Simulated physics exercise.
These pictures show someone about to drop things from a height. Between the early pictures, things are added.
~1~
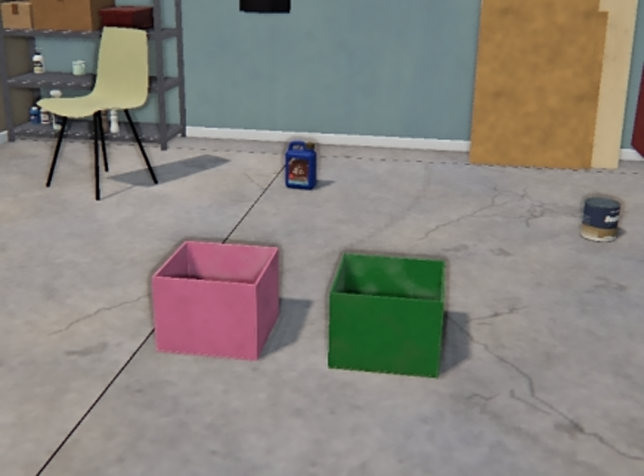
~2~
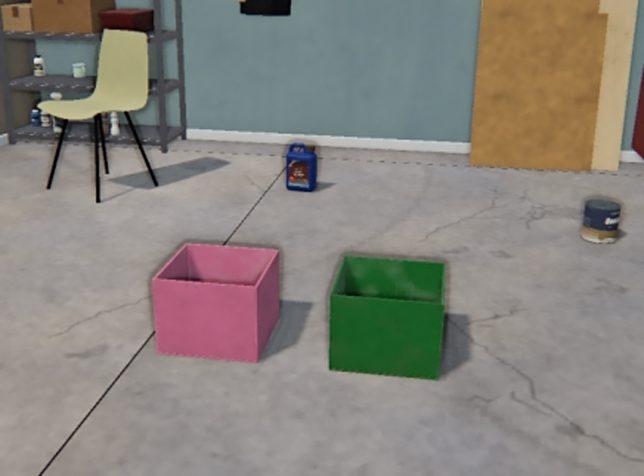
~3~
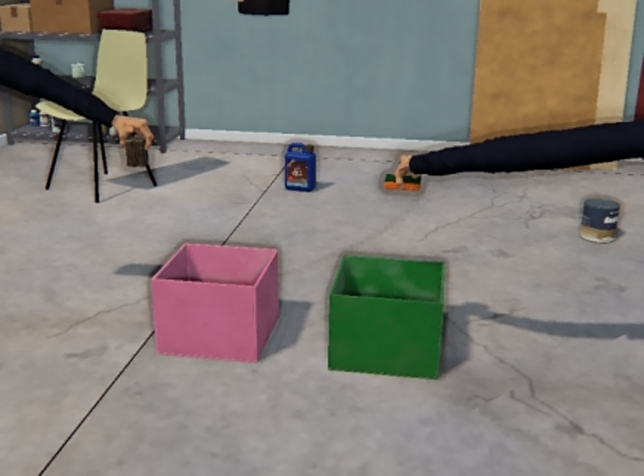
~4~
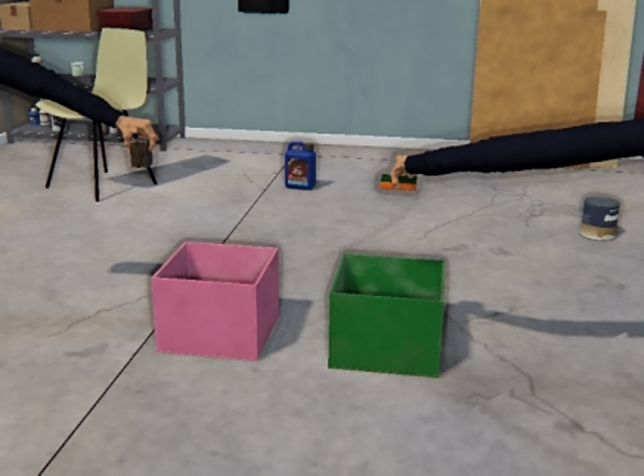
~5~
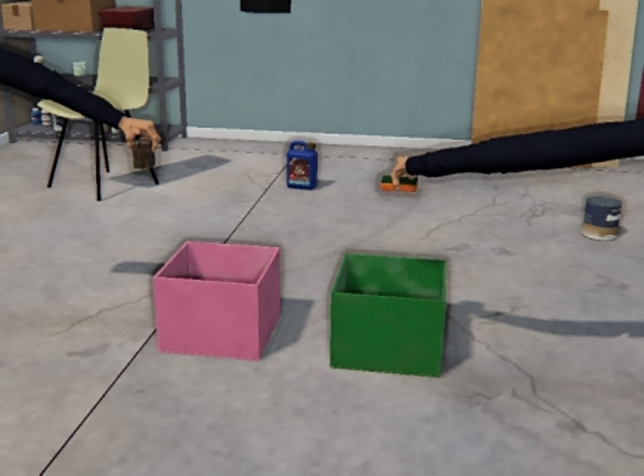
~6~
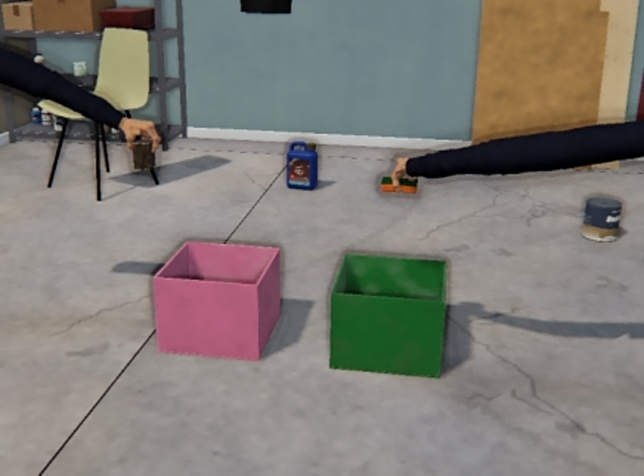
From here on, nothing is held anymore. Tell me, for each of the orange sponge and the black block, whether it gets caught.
Orange sponge: Yes; black block: No.
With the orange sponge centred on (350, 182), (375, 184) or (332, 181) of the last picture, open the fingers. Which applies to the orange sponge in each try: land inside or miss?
The first time it gets in, the second time it gets in, the third time it drops outside.
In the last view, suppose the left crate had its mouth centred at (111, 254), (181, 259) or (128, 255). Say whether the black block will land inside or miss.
So the black block finishes in the opening the first time, finishes in the opening the second time and finishes in the opening the third time.
Then, 0.18 s on from there, orange sponge displaced about its own width near (398, 214); black block displaced well along near (146, 183).
Then, 0.28 s on from there, orange sponge on its way down near (395, 269); black block on its way down near (149, 237).
Then, 0.36 s on from there, orange sponge on its way down near (392, 330); black block on its way down near (153, 296).
In the end, the orange sponge drops into the container, near (392, 342); the black block ends up outside, near (154, 317).
